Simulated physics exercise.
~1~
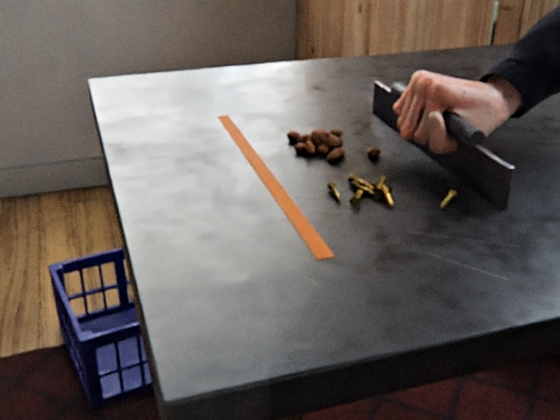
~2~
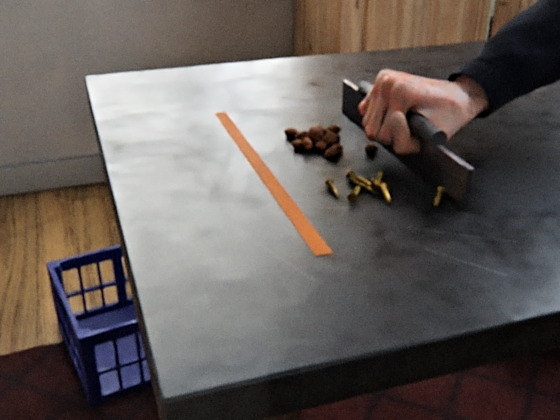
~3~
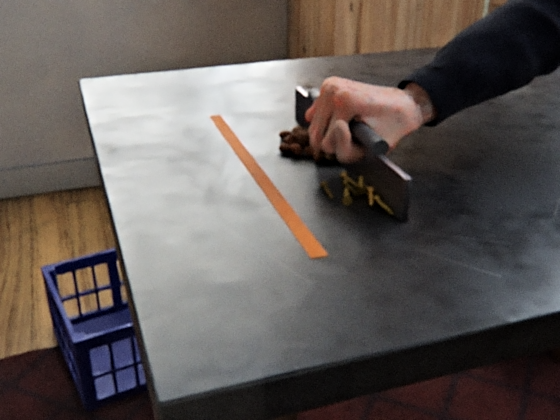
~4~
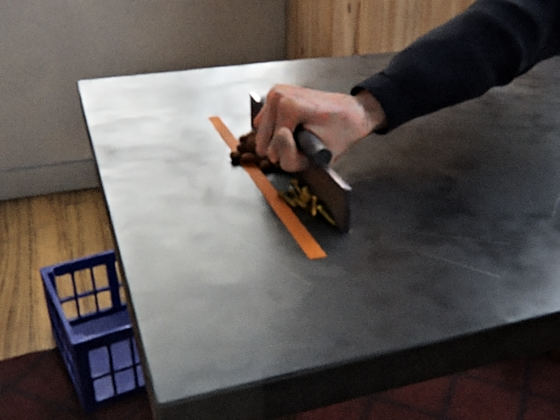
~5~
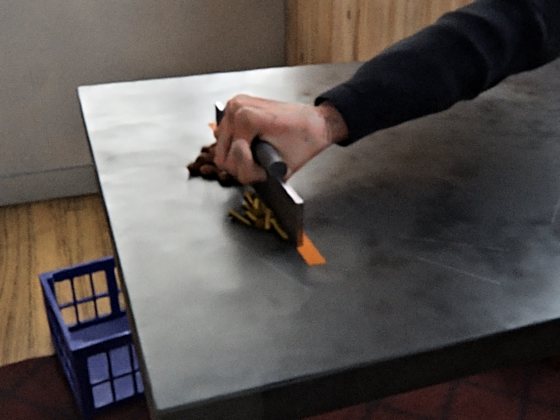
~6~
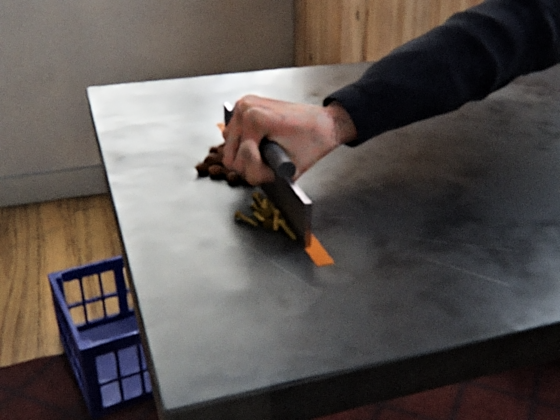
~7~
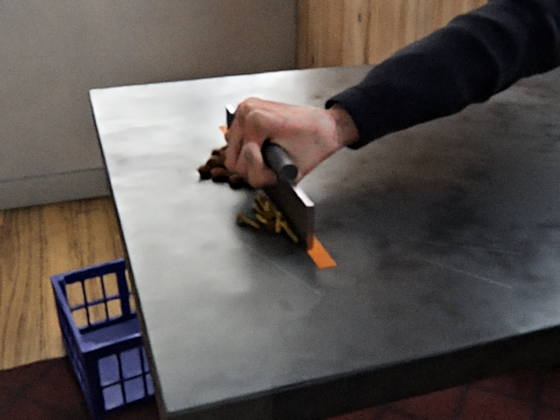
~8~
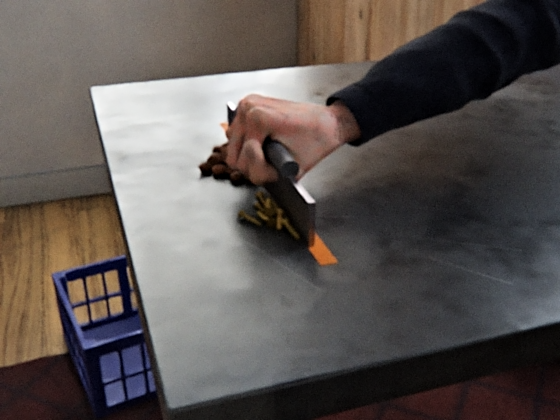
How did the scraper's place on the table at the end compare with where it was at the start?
At the start the scraper was over on the right side of the table, well away from the orange tape. By the end it was farther left, resting at the tape.
